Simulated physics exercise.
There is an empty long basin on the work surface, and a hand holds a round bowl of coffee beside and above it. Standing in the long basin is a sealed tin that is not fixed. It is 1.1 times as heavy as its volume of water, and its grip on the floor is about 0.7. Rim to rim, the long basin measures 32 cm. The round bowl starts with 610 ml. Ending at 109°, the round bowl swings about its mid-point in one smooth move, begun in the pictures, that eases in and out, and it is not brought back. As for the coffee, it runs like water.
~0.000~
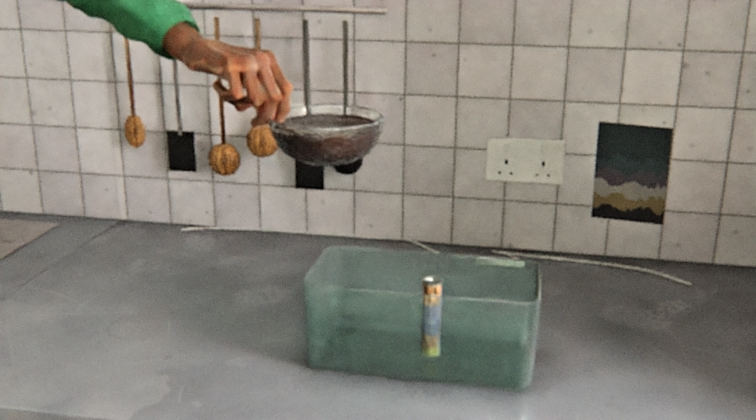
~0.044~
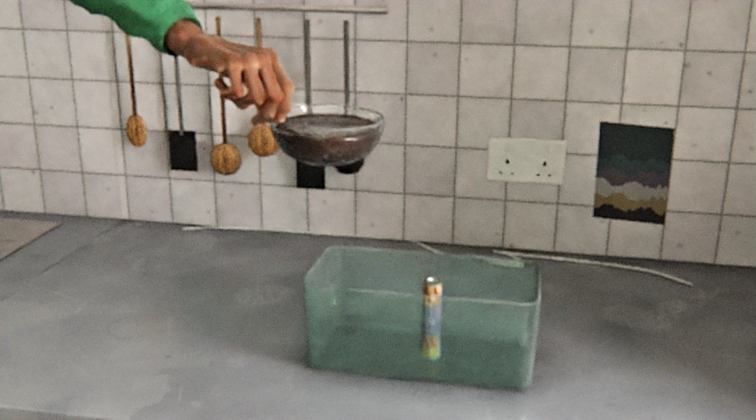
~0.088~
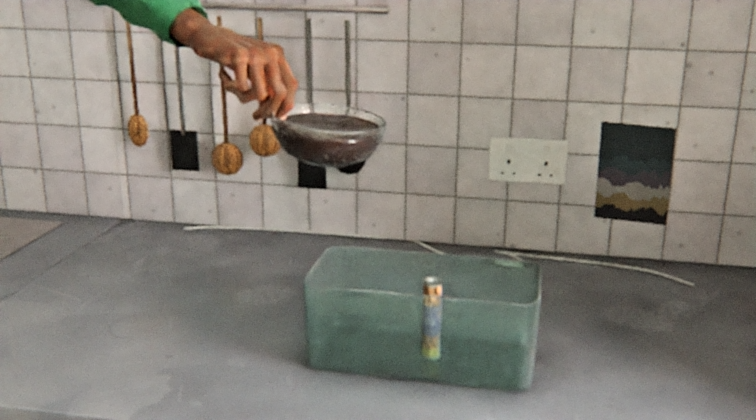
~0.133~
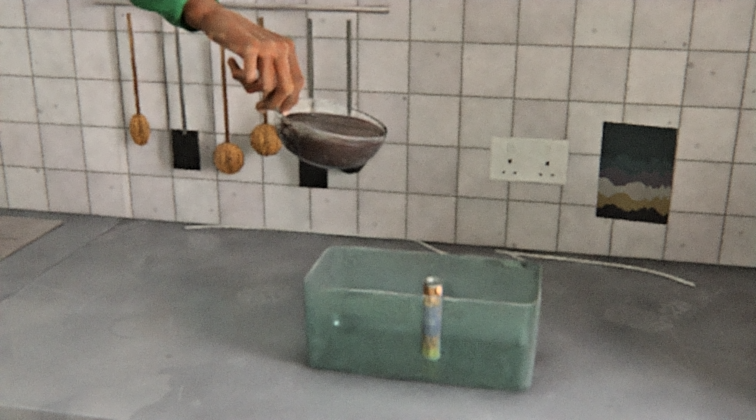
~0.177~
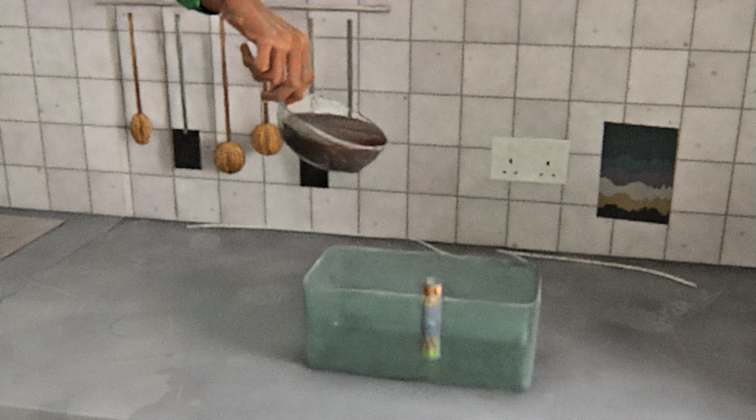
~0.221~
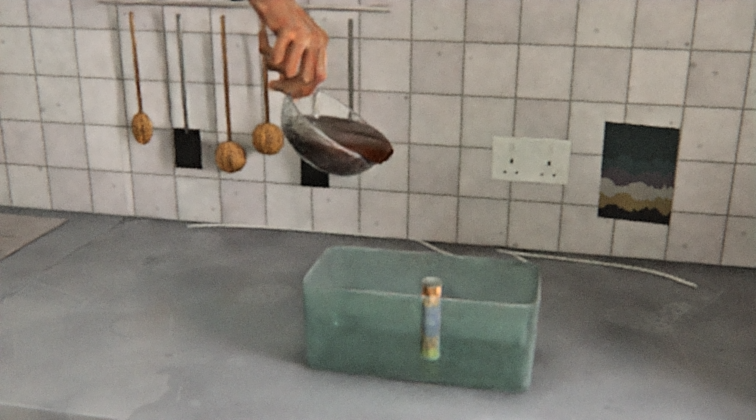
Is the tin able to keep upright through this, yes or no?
No, it topples.
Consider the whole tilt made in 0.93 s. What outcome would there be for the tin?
The tin stays on its base.
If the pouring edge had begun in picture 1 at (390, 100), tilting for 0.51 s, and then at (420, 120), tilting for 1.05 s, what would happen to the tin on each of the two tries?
Trial 1 - tin stays standing; trial 2 - tin stays standing.
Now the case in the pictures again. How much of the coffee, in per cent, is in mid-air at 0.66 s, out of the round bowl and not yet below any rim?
2 per cent, roughly.
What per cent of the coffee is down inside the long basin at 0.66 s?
98 per cent or thereabouts.
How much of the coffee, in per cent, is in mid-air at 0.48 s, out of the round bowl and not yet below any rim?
54 %.
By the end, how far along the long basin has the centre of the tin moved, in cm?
Some 8.5 cm.
Then, 0.48 s in, the tilt is 102° and 3 per cent is still to pour; the tin stands where it began.
Then, 0.66 s in, the tilt is 109° and 0 per cent is still to pour; the tin leans 6°.
Then, 0.86 s in, the tilt is 109° and 0 per cent is still to pour; the tin leans 17°.
Then, 1.07 s in, the tilt is 109° and 0 per cent is still to pour; the tin lies on its side.
Finally, the tin lies on its side.
